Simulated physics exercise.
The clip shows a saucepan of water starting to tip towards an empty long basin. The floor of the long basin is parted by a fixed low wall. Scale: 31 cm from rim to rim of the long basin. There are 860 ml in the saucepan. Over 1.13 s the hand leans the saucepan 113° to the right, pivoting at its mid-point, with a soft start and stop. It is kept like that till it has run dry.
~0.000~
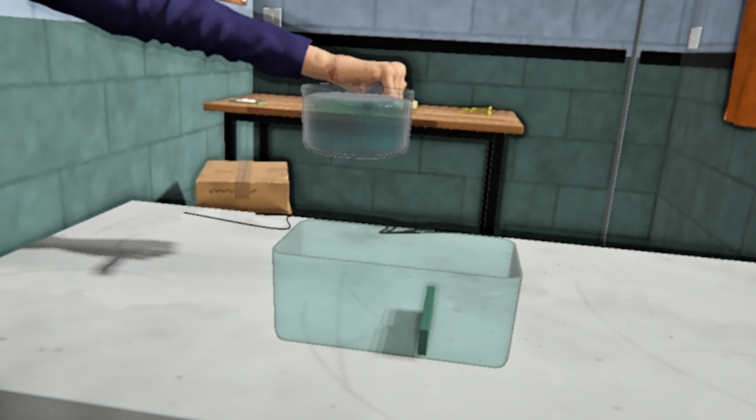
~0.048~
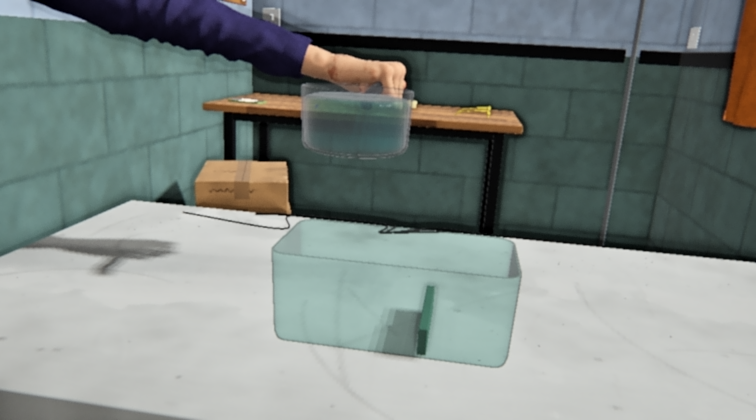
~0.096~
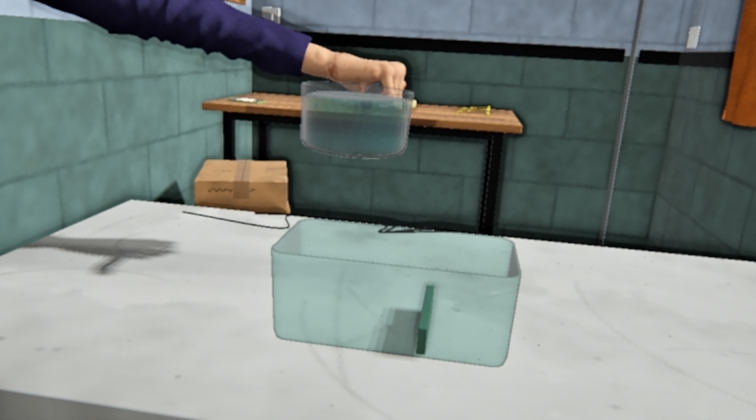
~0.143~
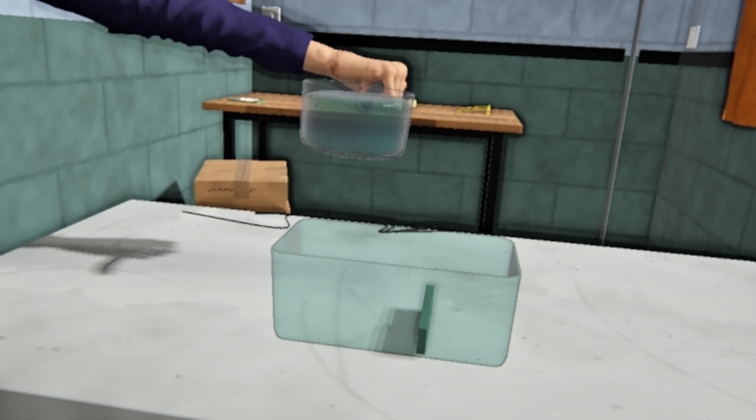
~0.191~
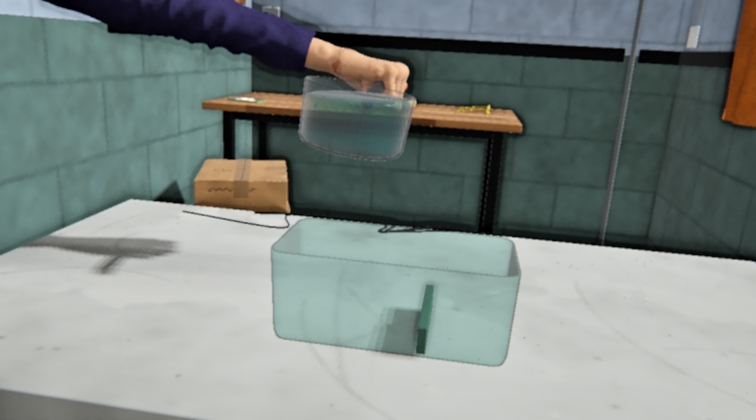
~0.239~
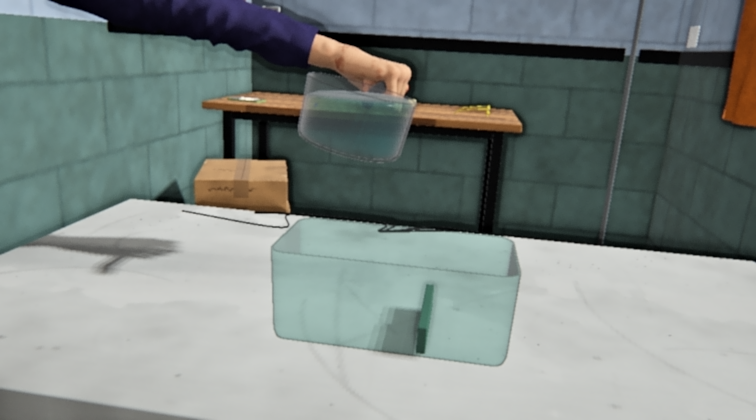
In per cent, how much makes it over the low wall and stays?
The far part has some 62 per cent.
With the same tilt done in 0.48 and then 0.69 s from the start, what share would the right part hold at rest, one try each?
First 40, then 50 per cent.
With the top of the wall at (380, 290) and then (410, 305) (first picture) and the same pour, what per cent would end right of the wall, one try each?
First 95, then 80 per cent.
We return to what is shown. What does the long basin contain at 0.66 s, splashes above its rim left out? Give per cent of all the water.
Near 14 in a hundred.
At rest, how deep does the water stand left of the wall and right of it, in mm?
Some 12 mm on the left and 38 mm on the right.
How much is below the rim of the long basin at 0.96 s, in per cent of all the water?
Near 82 in a hundred.
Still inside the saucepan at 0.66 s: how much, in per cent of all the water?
About 52 per cent.
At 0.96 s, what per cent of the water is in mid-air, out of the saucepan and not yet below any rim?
Near 10 in a hundred.
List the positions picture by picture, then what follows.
In the first picture, tilt 0°; pouring edge (413, 94); surface from (308, 94) to (411, 102); the long basin's rim runs from (288, 235) to (518, 259); the wall's top is at (428, 307).
In the second picture, tilt 1°; pouring edge (412, 94); surface from (308, 94) to (410, 102).
In the third picture, tilt 2°; pouring edge (412, 95); surface from (308, 93) to (410, 102).
In the fourth picture, tilt 4°; pouring edge (413, 98); surface from (308, 93) to (411, 102).
In the fifth picture, tilt 8°; pouring edge (414, 101); surface from (309, 93) to (412, 102).
In the sixth picture, tilt 12°; pouring edge (415, 105); surface from (310, 94) to (414, 103).
By 0.66 s the tilt is 71° and 52 per cent is still to pour, 1 is left of the wall and 13 right of it.
By 0.96 s the tilt is 107° and 7 per cent is still to pour, 14 is left of the wall and 69 right of it.
By 1.28 s the tilt is 113° and 0 per cent is still to pour, 32 is left of the wall and 66 right of it.
By 1.63 s the tilt is 113° and 0 per cent is still to pour, 37 is left of the wall and 62 right of it.
At rest 37 per cent lies left of the wall, 62 right of it and 1 outside.
